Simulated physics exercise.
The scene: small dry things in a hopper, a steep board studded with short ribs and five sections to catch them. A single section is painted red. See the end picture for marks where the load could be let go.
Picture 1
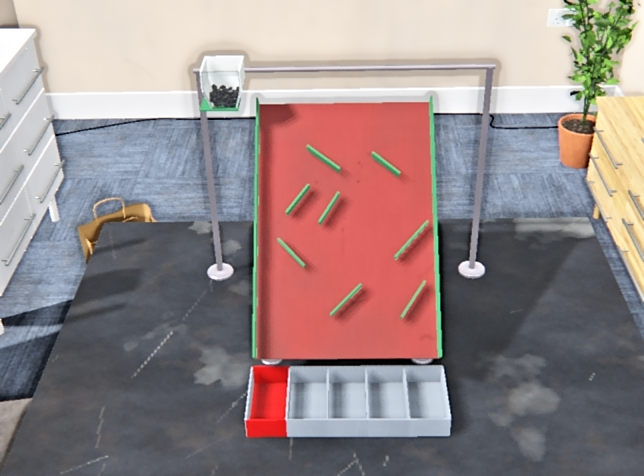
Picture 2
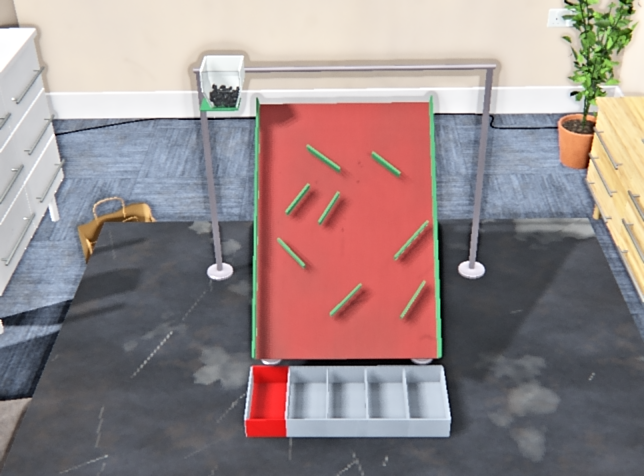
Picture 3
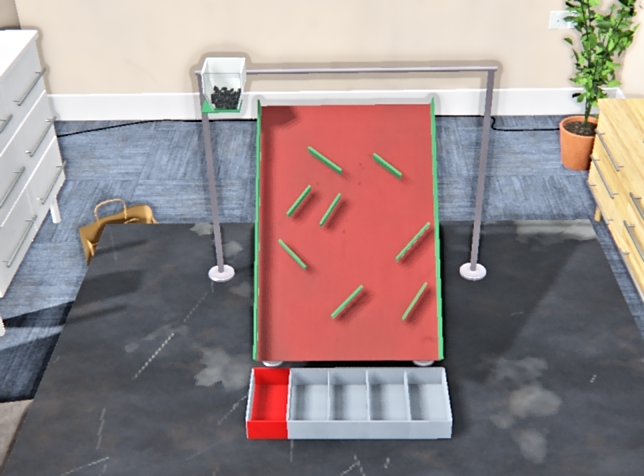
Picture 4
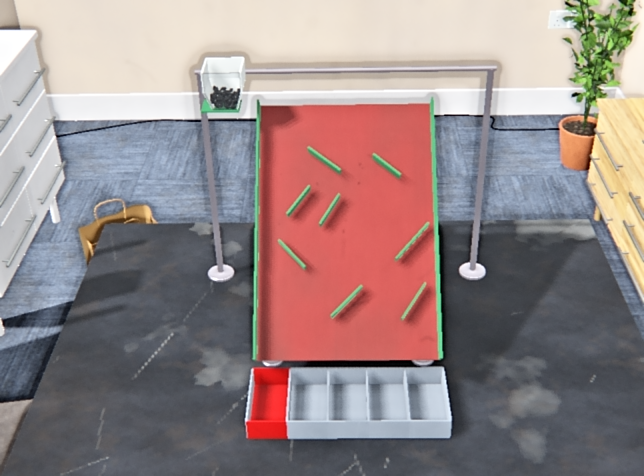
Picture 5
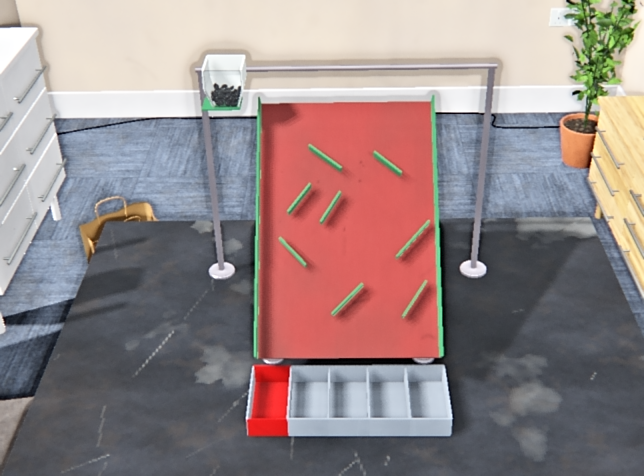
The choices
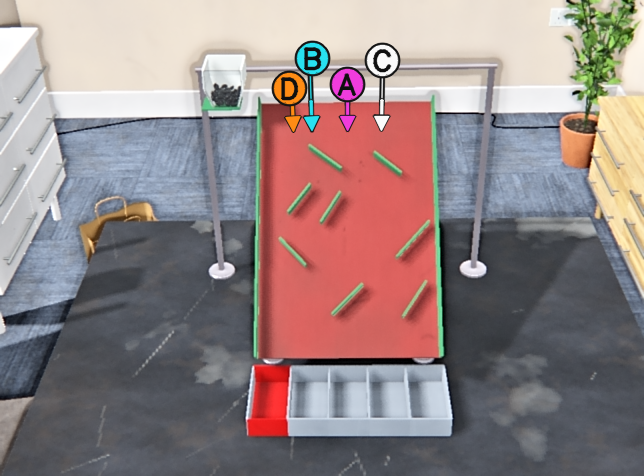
In a room, a hopper of black beans sits still above a ribbed red board.
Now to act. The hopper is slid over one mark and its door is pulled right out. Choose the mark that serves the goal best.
Take D.
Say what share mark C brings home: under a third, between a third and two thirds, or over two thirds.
It is under a third.
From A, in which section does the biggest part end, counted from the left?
The fourth from the left.
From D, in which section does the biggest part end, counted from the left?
The first.
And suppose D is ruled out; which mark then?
That is mark B.
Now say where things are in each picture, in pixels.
In the first picture, hopper at (223, 98), black beans, door shut.
In the second picture, ribs (307, 145) to (340, 168), (372, 152) to (400, 173), (286, 212) to (309, 184).
In the third picture, ribs (320, 224) to (340, 194), (279, 240) to (305, 267), (397, 259) to (429, 223).
In the fourth picture, ribs (331, 316) to (362, 286), (402, 318) to (426, 283).
In the fifth picture, red section at (268, 426), number 1 of 5 from the left.
On the marked copy, mark A meets the board at (347, 125); mark B meets the board at (311, 125); mark C meets the board at (381, 125); mark D meets the board at (293, 126).
For mark A, a small part in the red section, about two thirds in other sections, a small part held on the board, a small part outside the box.
For mark B, about half in the red section, about a third in other sections, a small part held on the board, a stray few outside the box.
For mark C, a small part in the red section, about two thirds in other sections, a small part held on the board, a small part outside the box.
For mark D, nearly all in the red section, a small part in other sections.
